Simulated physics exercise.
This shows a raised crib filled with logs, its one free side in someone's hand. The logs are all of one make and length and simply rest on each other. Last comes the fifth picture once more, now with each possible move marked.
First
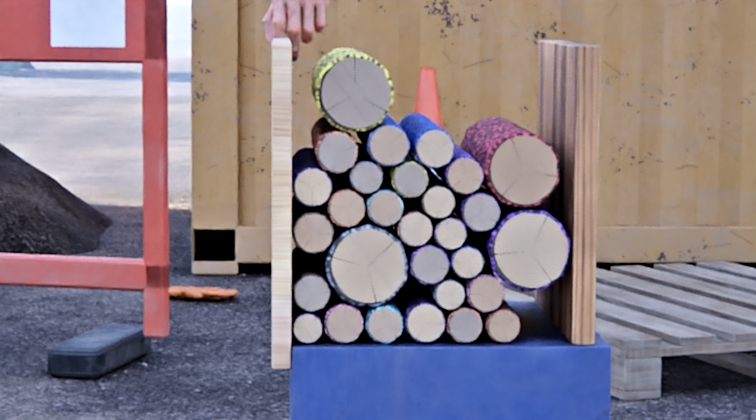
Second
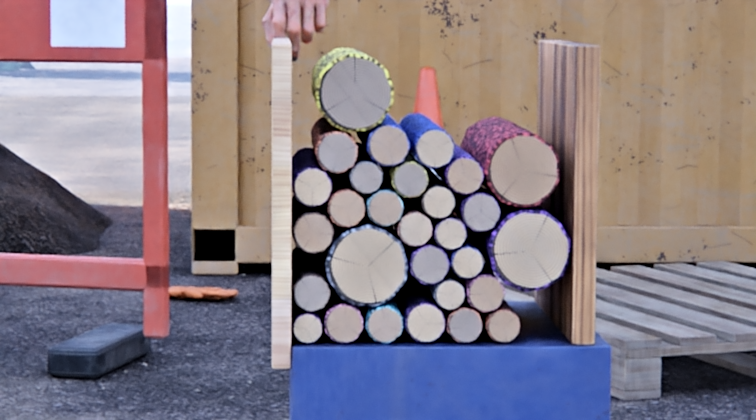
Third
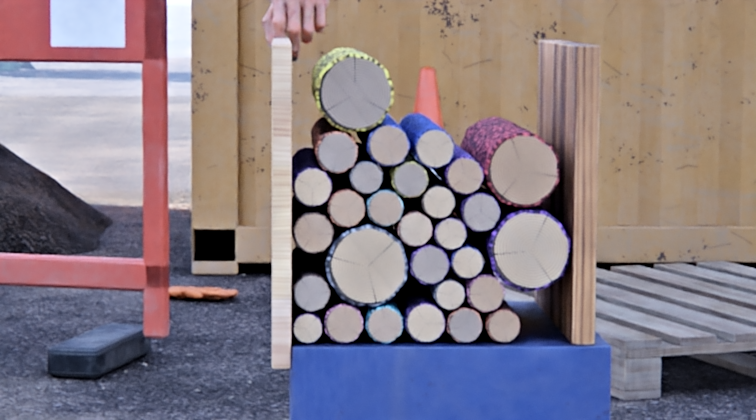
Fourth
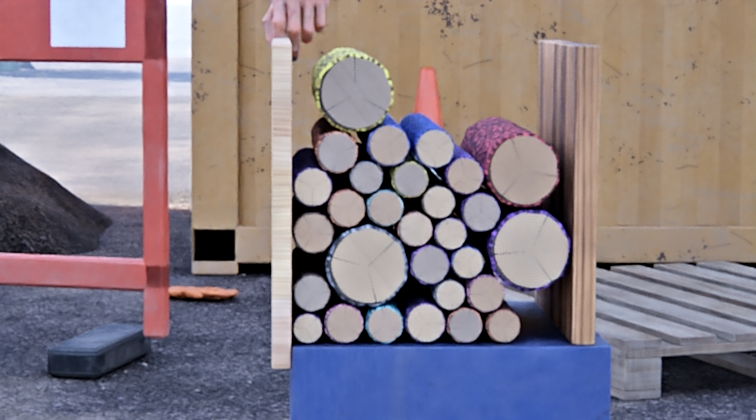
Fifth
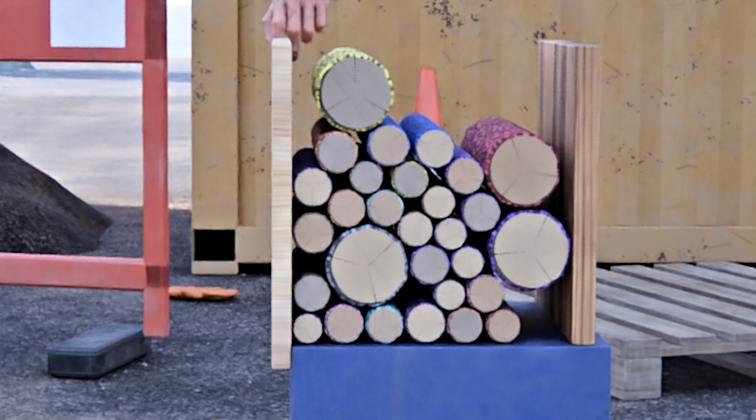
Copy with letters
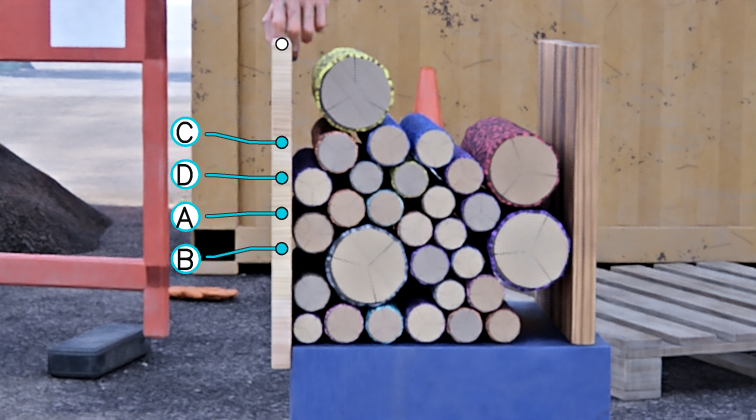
A hand held the top of the upright board on the left side of a stack of round logs, which sat on a blue base between two boards, and nothing visibly moved.
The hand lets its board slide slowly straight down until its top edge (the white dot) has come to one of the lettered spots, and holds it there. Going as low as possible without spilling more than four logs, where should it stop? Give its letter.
The answer is mark B.
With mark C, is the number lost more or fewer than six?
Fewer than six.
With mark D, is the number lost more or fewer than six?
It loses fewer than six.
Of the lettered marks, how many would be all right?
The number is four.
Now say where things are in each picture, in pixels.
The first frame shows a log (307, 328); a log (430, 265).
The second frame shows a log (430, 265); a log (438, 202).
The third frame shows a log (481, 212); a log (337, 153).
The fourth frame shows side board (281, 190); a log (307, 328).
The fifth frame shows a log (430, 265); a log (438, 202).
On the copy, A at (282, 213); B at (282, 248); C at (282, 142); D at (282, 178); the white dot at (282, 44).
On B. First, top of the board (291, 133).
Then, top of the board (291, 233).
Finally, top of the board (291, 247), three out over the board.
By contrast, A none out over the board; C none out over the board; D none out over the board.
